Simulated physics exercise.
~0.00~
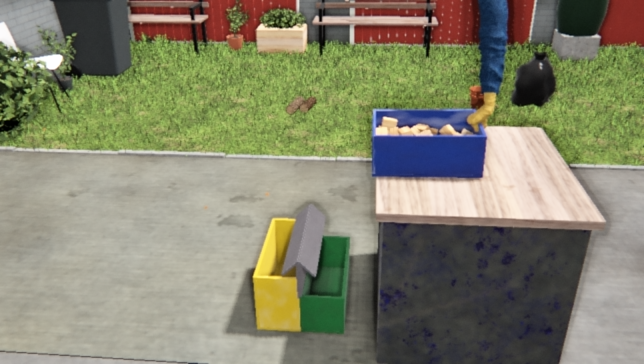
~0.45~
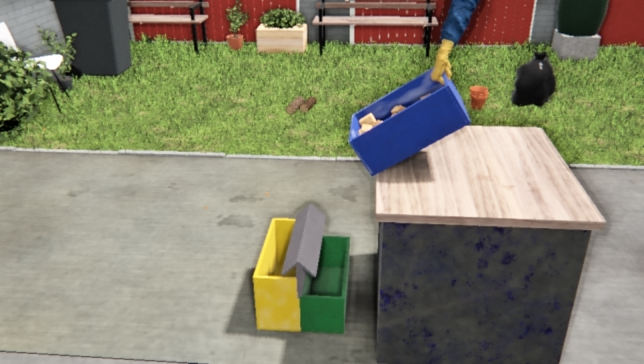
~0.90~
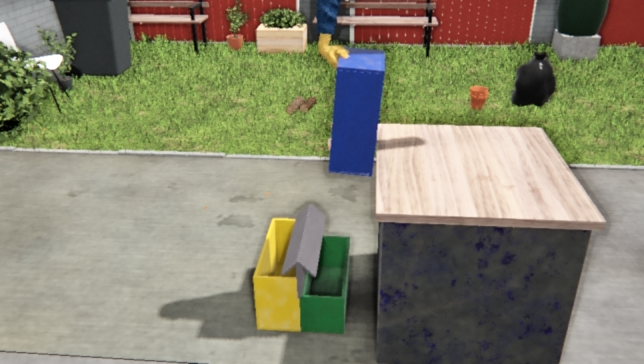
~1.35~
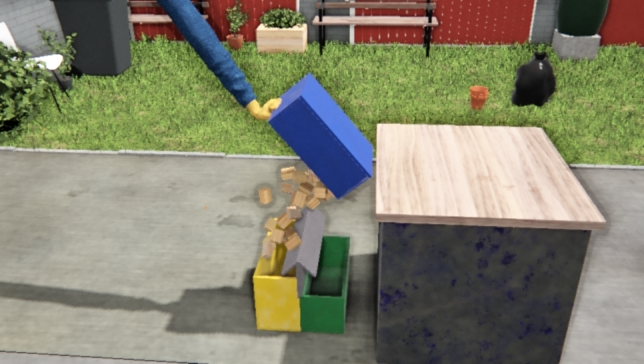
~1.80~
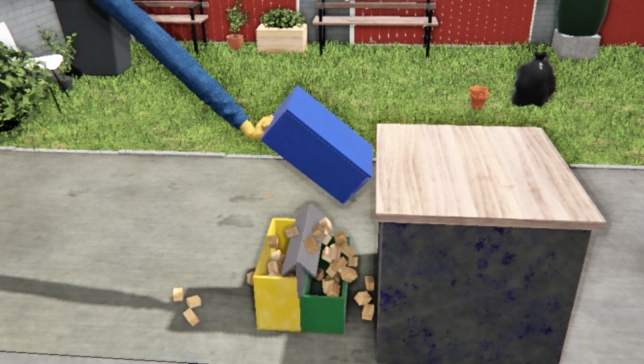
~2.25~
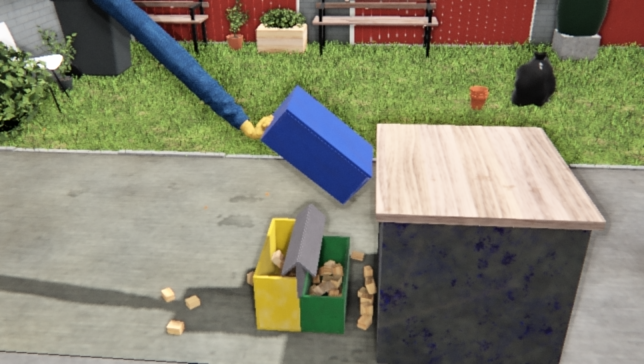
A blue crate full of small wooden blocks sits on a wood-topped bench at the right of a paved yard, seen from slightly above, with grass, benches and a red wall behind. On the ground to its left stand a yellow tub and a green trough, with a grey ridge between them. A yellow-gloved hand on a long blue arm tips the crate leftward past the bench's edge until it is partly upside down. The blocks tumble onto the ridge and scatter. The crate stays tilted, with blocks in both containers and a few strays on either side.
